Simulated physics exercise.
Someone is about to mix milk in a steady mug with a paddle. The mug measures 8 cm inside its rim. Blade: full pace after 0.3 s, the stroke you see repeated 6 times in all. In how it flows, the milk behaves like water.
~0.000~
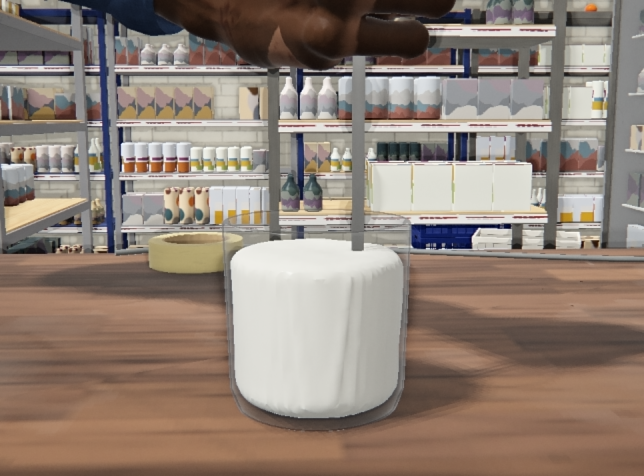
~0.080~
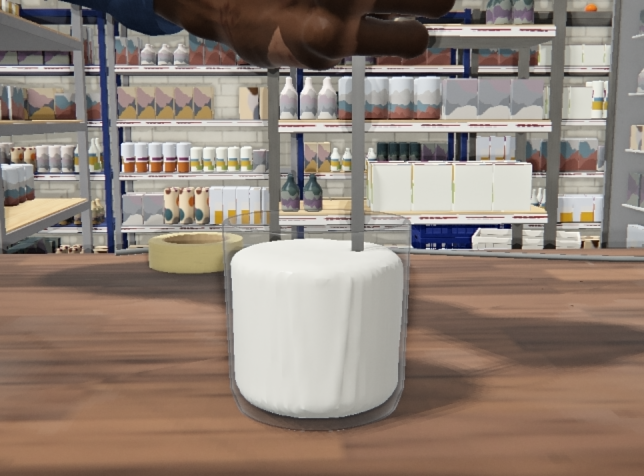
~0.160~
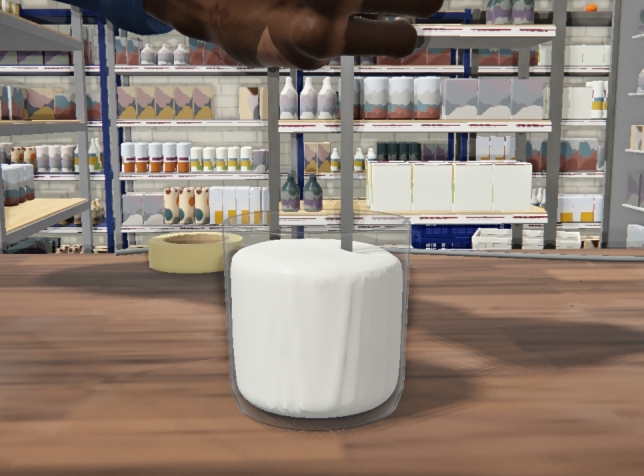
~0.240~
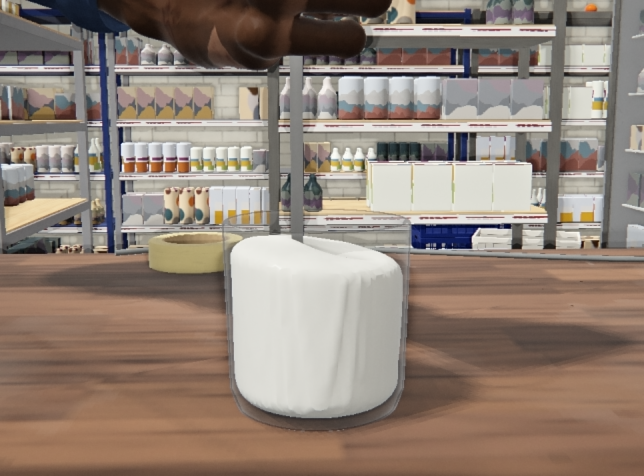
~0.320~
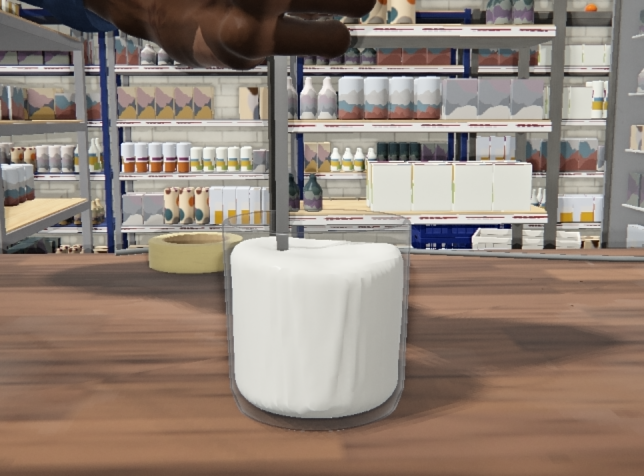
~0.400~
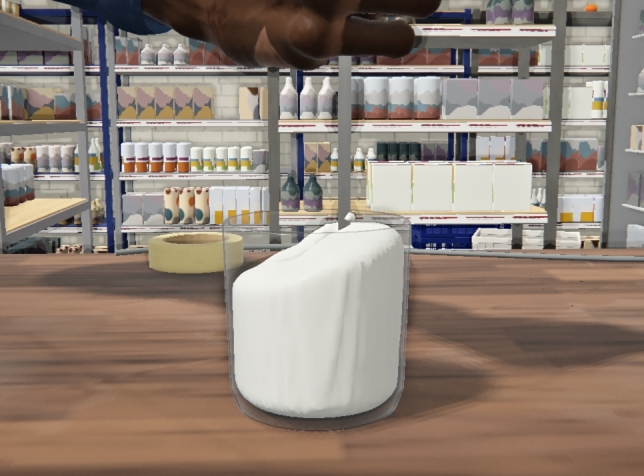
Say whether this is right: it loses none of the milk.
Wrong.
By 0.82 s 2 ml is over the rim.
By 1.24 s 10 ml is over the rim.
By 1.65 s 14 ml is over the rim.
By 2.07 s 14 ml is over the rim.
At rest 14 ml is over the rim.
